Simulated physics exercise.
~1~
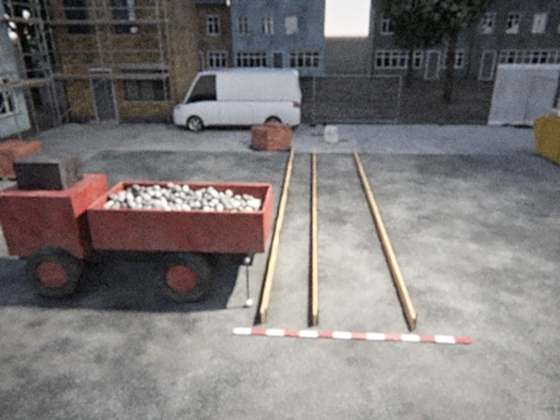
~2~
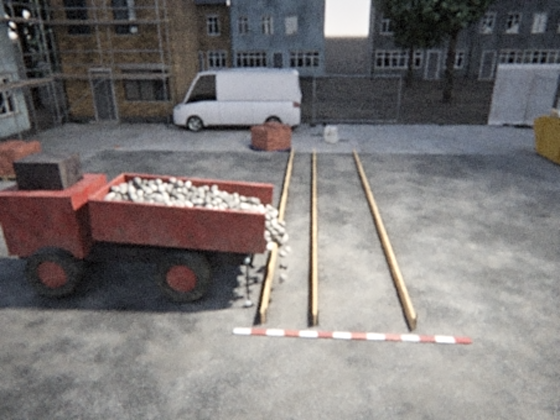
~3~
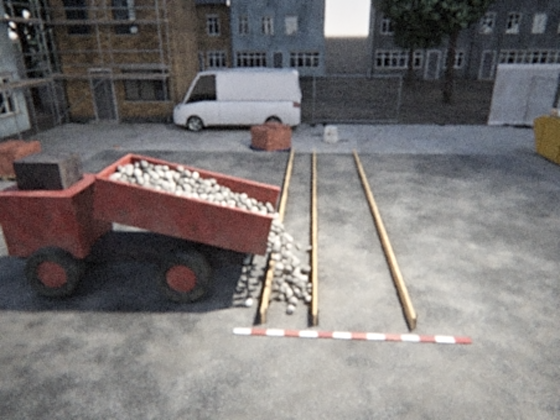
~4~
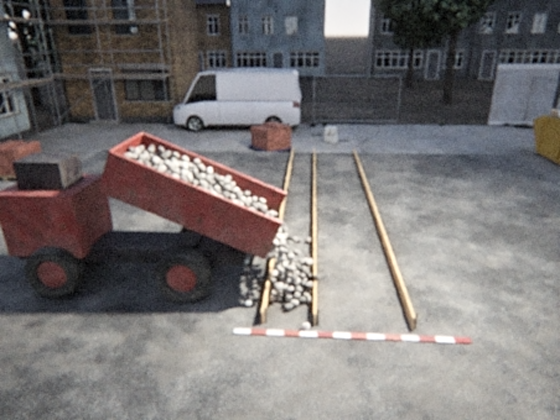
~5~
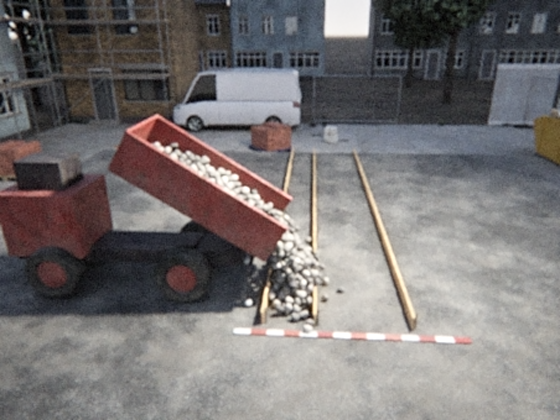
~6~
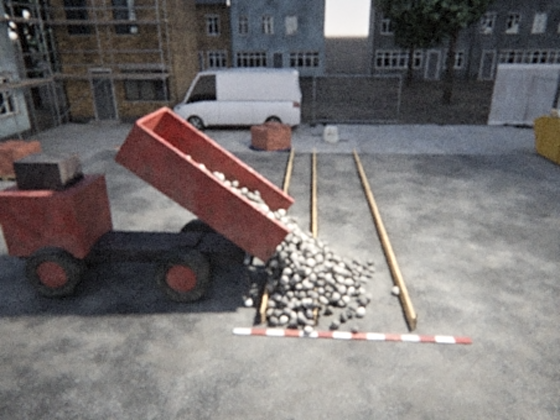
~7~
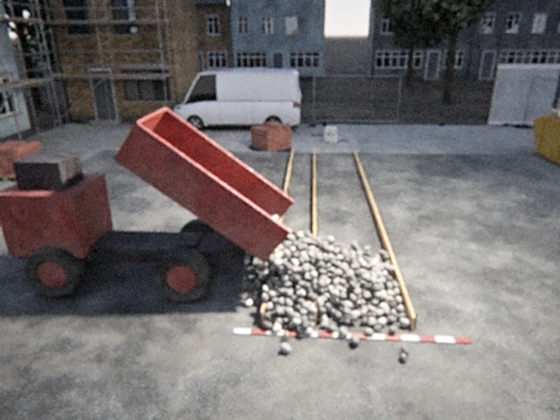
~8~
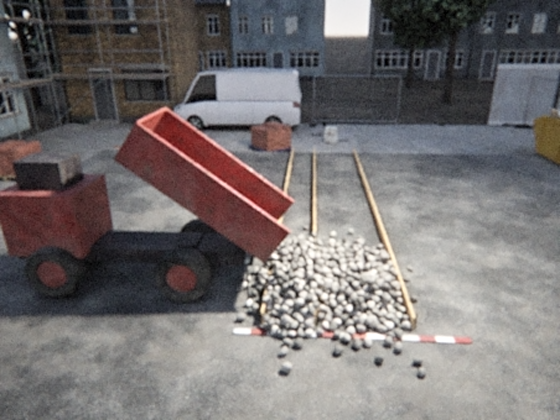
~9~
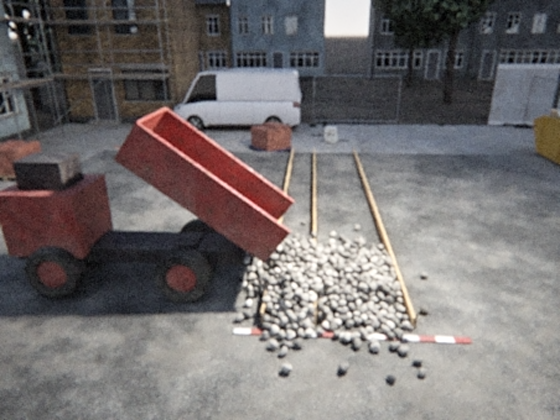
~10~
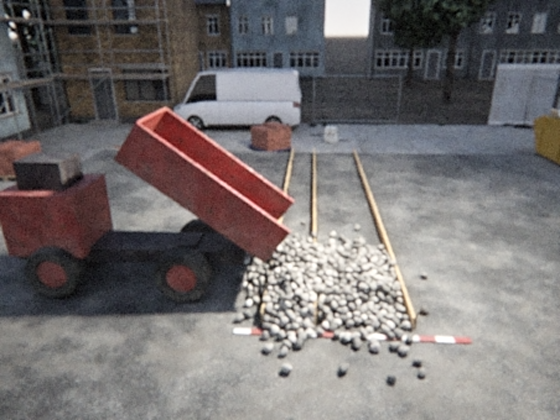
On a paved yard in front of houses and a parked white van, a red tipping vehicle stands at the left, its bed full of pale rounded stones, beside three long boards laid on the ground. The rear end opens and a few stones spill off the edge. The bed then tilts up steadily, and stones pour down to the right, first into the nearer bay. At its steepest, the rest rush out and spread across the middle board into the farther bay. A few roll past the striped staff, and the heap settles across both bays beneath the raised, emptied bed.
